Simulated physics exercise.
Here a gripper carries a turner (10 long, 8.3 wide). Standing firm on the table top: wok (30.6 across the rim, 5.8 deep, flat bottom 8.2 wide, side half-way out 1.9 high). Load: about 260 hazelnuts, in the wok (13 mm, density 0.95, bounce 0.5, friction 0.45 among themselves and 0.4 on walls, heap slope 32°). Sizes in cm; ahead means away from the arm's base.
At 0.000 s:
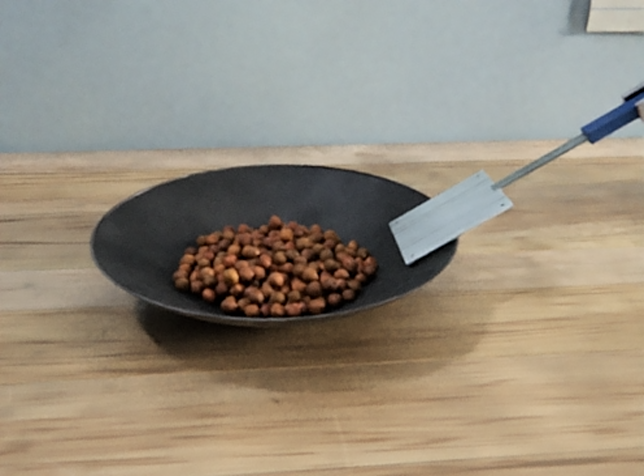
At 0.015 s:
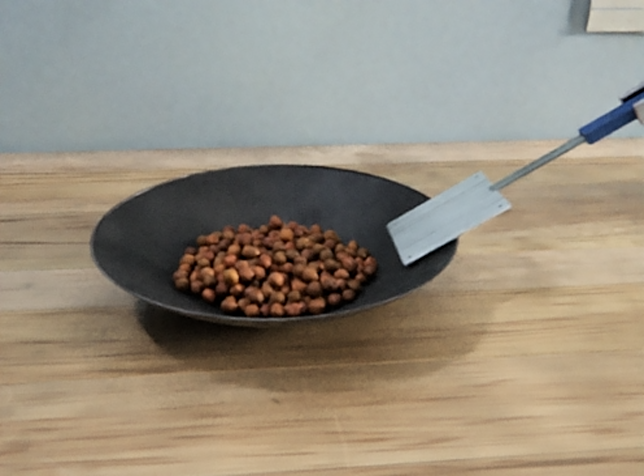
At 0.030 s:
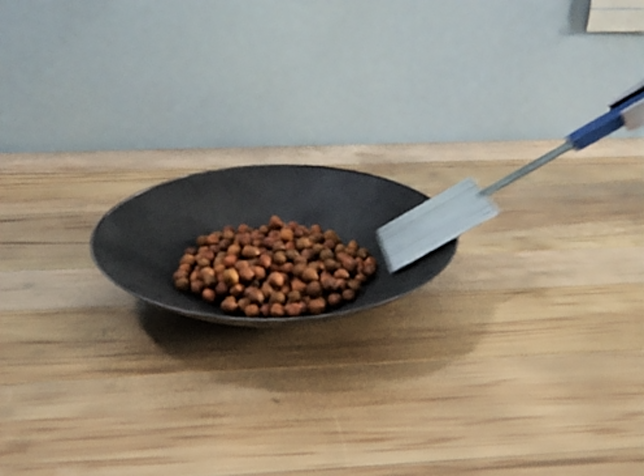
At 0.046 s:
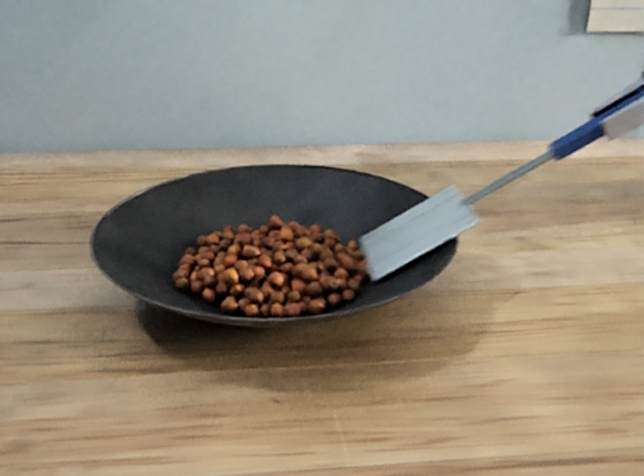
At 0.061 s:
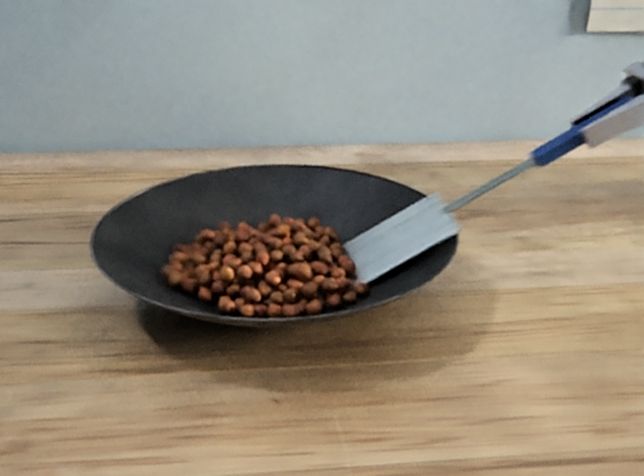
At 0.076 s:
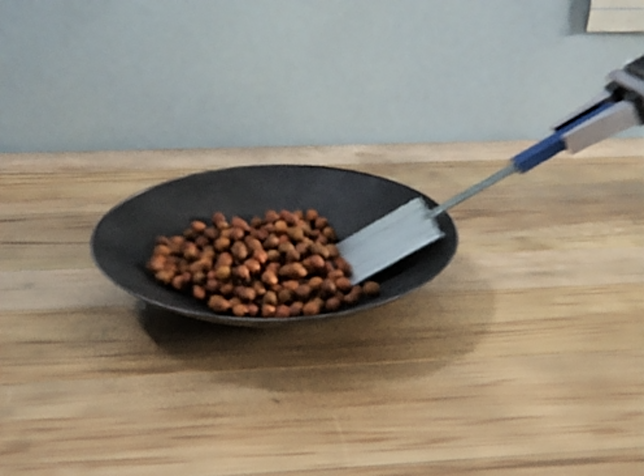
The footage shows a gripper moving a metal turner leftward and down into a dark wok of hazelnuts on a wooden table, its blade pushing into the heap's right side as the nuts shift and spread left.
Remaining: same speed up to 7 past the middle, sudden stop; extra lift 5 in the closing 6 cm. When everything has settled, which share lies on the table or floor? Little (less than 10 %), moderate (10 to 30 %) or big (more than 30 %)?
On the table or floor the share is moderate, 10 to 30 %.
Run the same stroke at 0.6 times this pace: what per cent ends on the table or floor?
About 5 per cent.
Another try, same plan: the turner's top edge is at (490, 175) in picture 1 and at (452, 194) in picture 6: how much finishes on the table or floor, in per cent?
About 0 per cent.
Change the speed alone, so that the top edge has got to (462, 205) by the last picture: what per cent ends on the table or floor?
About 0 per cent.
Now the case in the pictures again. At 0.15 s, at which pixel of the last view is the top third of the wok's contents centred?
Around (212, 237).
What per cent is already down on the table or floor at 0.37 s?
Roughly 5 per cent.
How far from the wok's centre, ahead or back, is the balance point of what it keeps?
Some 4.5 cm ahead.
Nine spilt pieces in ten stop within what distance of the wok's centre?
Roughly 75 cm.
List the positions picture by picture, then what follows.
In the first picture, turner top edge at (497, 187), sloping 31°; upper third of the load around (277, 257), from x 180 to 370, top at y 225; 264 in the wok.
In the second picture, turner top edge at (495, 188), sloping 31°; upper third of the load around (277, 257), from x 180 to 370, top at y 225.
In the third picture, turner top edge at (484, 194), sloping 31°; upper third of the load around (277, 257), from x 180 to 370, top at y 225.
In the fourth picture, turner top edge at (466, 203), sloping 31°; upper third of the load around (277, 259), from x 180 to 365, top at y 225.
In the fifth picture, turner top edge at (447, 210), sloping 31°; upper third of the load around (275, 256), from x 170 to 360, top at y 220.
In the sixth picture, turner top edge at (429, 216), sloping 31°; upper third of the load around (267, 250), from x 155 to 370, top at y 215; 264 in the wok.
By 0.11 s, sloping 31°, highest piece 5 above the table; 264 in the wok.
By 0.15 s, sloping 31°, highest piece 6 above the table; 264 in the wok.
By 0.37 s, sloping 31°, highest piece 16 above the table; 219 in the wok, 16 on the table or floor, 29 on the blade or in flight.
By 1.42 s, sloping 31°, highest piece 5 above the table; 218 in the wok, 46 on the table or floor.
Final count, 218 in the wok, 46 on the table or floor. That is 17 % on the table or floor.
